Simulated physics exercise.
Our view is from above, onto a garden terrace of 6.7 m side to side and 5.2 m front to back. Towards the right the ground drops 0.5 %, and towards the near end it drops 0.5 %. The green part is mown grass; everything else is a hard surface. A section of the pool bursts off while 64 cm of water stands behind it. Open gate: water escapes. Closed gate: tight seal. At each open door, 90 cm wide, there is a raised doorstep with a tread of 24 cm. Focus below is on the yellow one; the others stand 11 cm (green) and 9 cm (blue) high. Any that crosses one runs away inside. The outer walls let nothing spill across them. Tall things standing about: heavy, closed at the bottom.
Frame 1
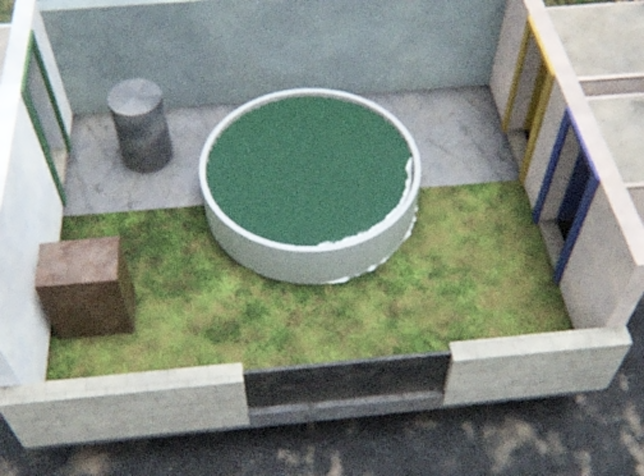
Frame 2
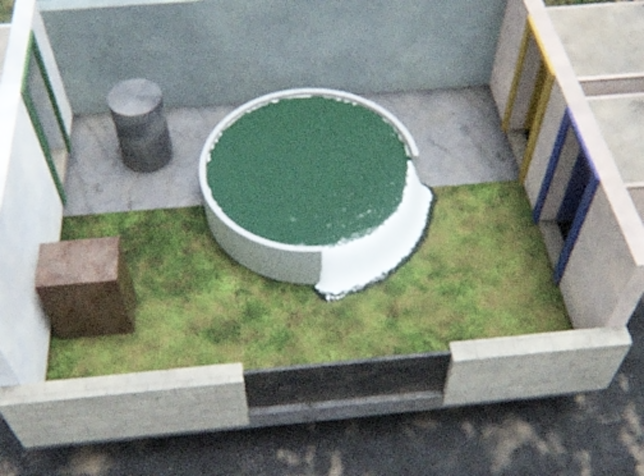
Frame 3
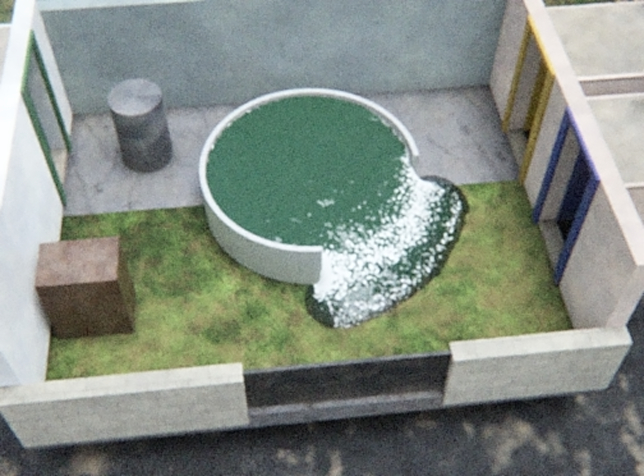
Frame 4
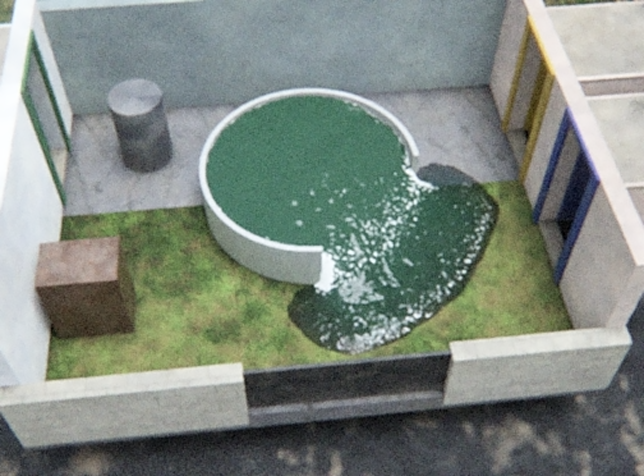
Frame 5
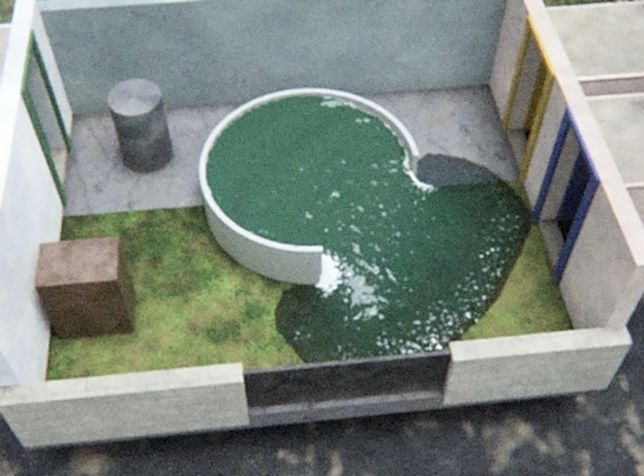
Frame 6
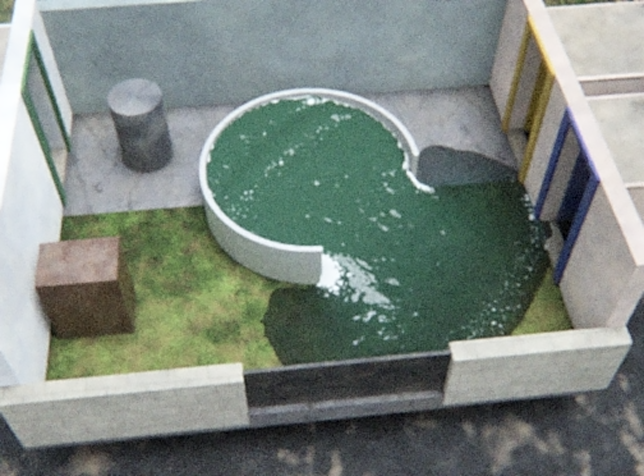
Green water bursting through the broken side of a round pool, foaming, then spreading across the grass to the blue door.
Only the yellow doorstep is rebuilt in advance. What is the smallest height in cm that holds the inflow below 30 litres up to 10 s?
At least 11 cm.
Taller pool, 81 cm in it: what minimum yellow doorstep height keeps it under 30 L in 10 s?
About 14.0 cm.
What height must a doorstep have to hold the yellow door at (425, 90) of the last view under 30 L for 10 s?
It needs roughly 16 cm.
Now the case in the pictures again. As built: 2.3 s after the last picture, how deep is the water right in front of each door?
Door by door in cm - green 0, blue 33, yellow 7.
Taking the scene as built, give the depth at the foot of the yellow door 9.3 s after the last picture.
Some 13.0 cm.
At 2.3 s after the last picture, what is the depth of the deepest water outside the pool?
Around 39 centimetres.
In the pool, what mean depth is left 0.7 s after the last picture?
About 42 centimetres on average.
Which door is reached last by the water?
Door: Green.
Then, 0.7 s after the last picture water covers 40 % of the floor, deepest (42 cm) near (584, 364); 10 cm at the yellow door, 1 litre in over its 9 cm doorstep.
Then, 2.3 s after the last picture water covers 55 % of the floor, deepest (39 cm) near (542, 368); 7 cm at the yellow door, 3 litres in over its 9 cm doorstep.
Then, 9.3 s after the last picture water covers 100 % of the floor, deepest (16 cm) near (83, 290); 13 cm at the yellow door, 62 litres in over its 9 cm doorstep.
At the yellow door as built, the water peaked near 17 cm, 7.1 s after the last picture.
With a doorstep of 9.5 cm, 53 litres would have come in within the 10 s; with 12.5 cm, 14 litres. So under 30 litres takes about 11 cm.
